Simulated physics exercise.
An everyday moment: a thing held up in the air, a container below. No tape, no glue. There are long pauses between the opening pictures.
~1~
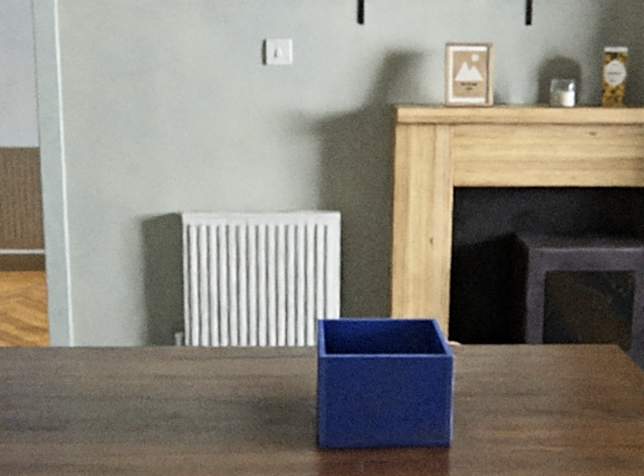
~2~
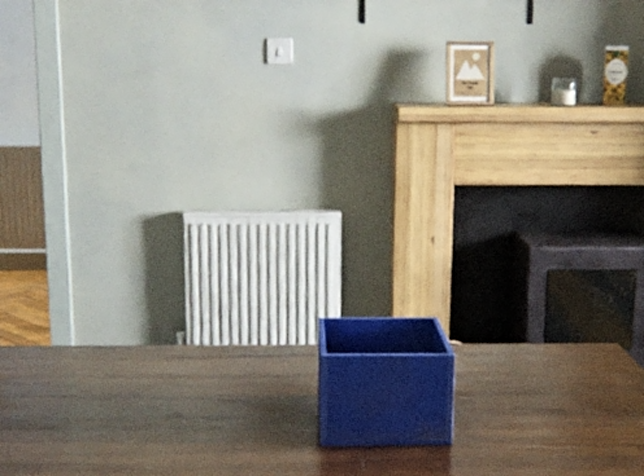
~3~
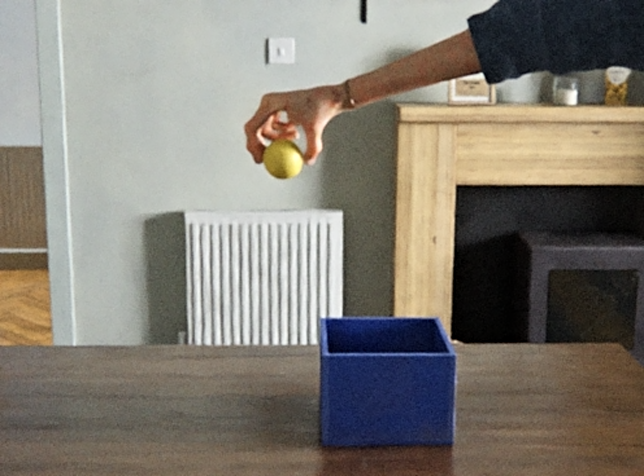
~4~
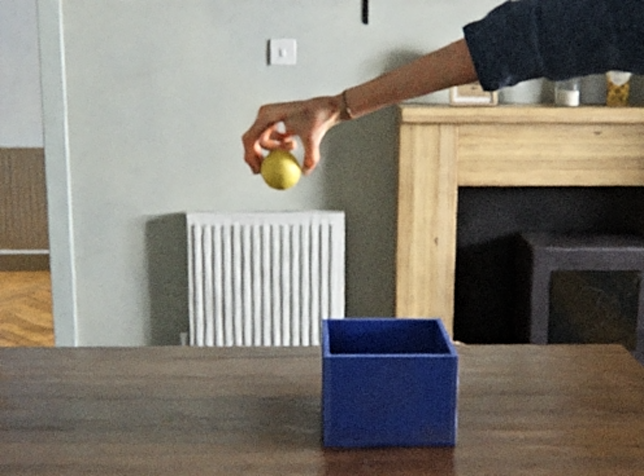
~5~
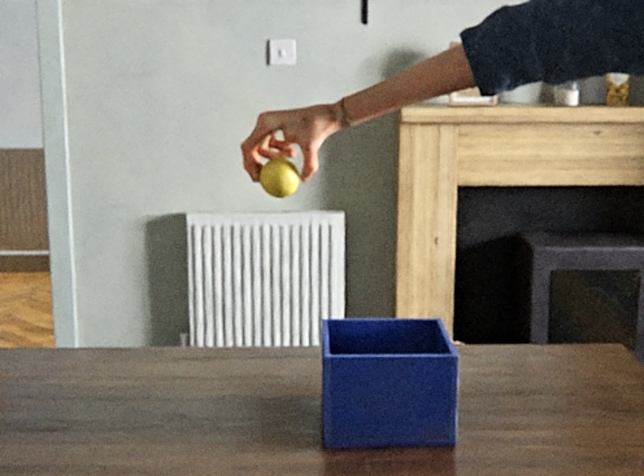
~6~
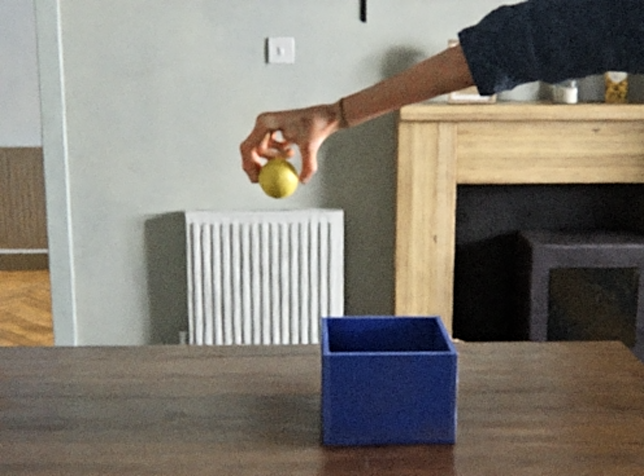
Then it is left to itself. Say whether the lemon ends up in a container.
The lemon misses.
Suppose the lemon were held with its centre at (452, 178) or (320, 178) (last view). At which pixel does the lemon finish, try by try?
About (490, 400) and (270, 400).
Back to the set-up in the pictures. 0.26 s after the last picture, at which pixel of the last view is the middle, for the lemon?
Roughly at (280, 336).
Then, 0.16 s after the last picture, lemon moved about its own width near (279, 226).
Then, 0.26 s after the last picture, lemon falling near (280, 336).
At rest, the lemon falls beside it, near (281, 402).
